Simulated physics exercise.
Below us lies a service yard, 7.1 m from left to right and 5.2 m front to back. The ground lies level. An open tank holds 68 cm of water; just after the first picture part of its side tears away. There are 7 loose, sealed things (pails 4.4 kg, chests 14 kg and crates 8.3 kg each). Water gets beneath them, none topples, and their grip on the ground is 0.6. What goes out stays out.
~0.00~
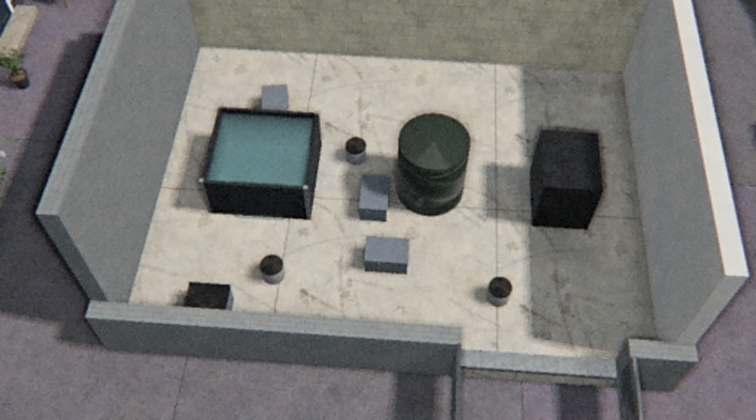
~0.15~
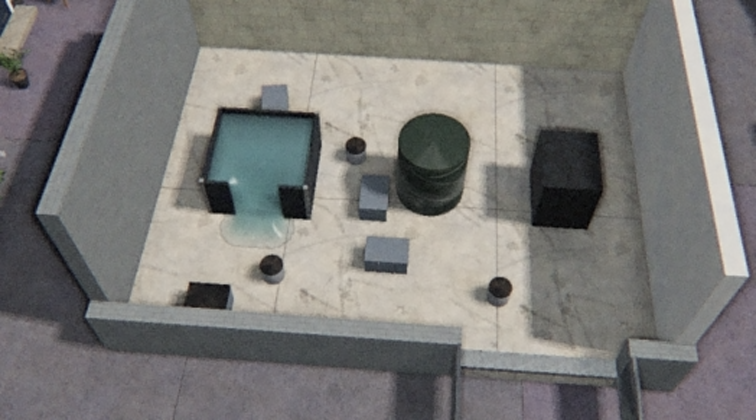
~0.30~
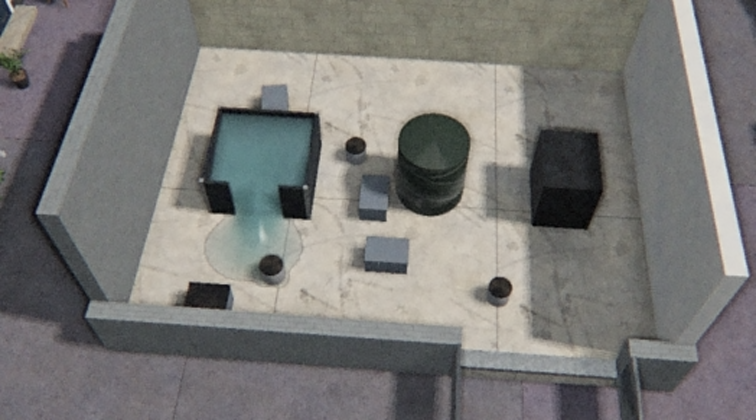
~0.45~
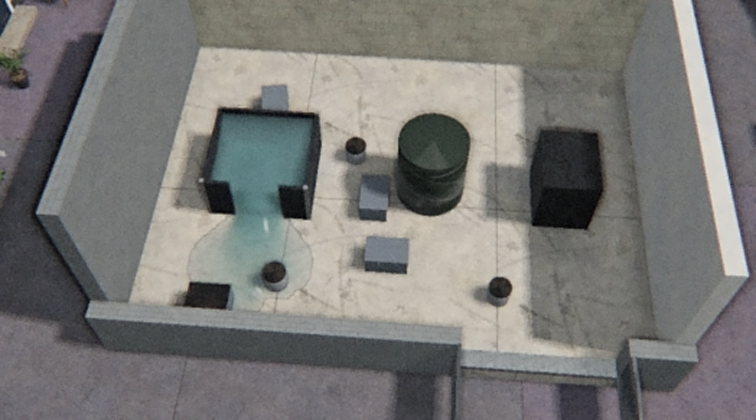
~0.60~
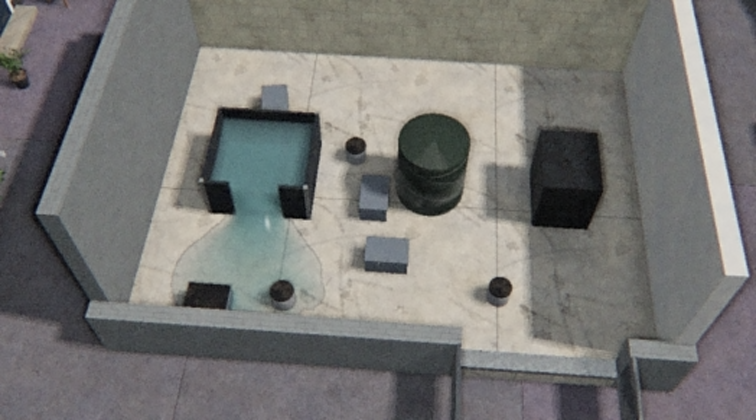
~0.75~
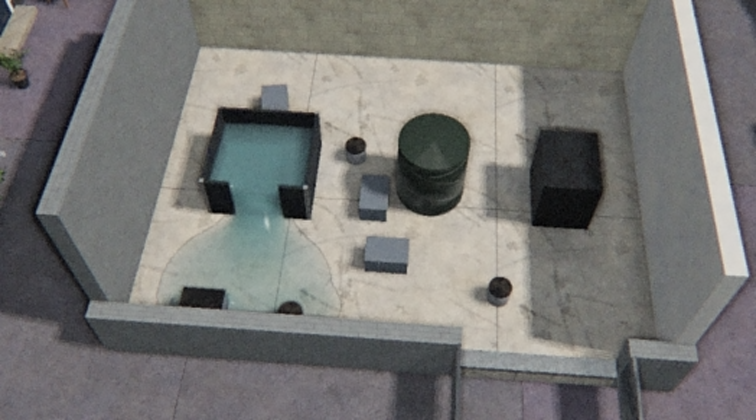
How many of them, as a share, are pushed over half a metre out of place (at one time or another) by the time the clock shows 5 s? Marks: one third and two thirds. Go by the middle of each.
That comes to one to two thirds.
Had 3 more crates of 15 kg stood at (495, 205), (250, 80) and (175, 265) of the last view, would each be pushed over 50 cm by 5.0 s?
In turn: Short of it, under, more.
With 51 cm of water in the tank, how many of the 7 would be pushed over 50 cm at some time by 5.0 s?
In that case 2 of them.
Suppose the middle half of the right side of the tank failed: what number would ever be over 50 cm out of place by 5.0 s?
Then 4.
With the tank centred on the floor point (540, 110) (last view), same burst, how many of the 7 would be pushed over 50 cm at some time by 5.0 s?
In that case 0 of them.
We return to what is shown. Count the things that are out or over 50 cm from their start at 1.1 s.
1 of them.
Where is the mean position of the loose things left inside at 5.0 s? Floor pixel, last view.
At about (378, 188).
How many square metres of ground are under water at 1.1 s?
About 6.5 m2.
After 1.1 s 1 of 7 are over 50 cm from their spots; 2 afloat.
After 2.2 s 2 of 7 are over 50 cm from their spots; 1 afloat.
After 3.5 s 3 of 7 are over 50 cm from their spots; 0 afloat.
After 5.0 s 3 of 7 are over 50 cm from their spots, and 3 have been at some point; 0 afloat.
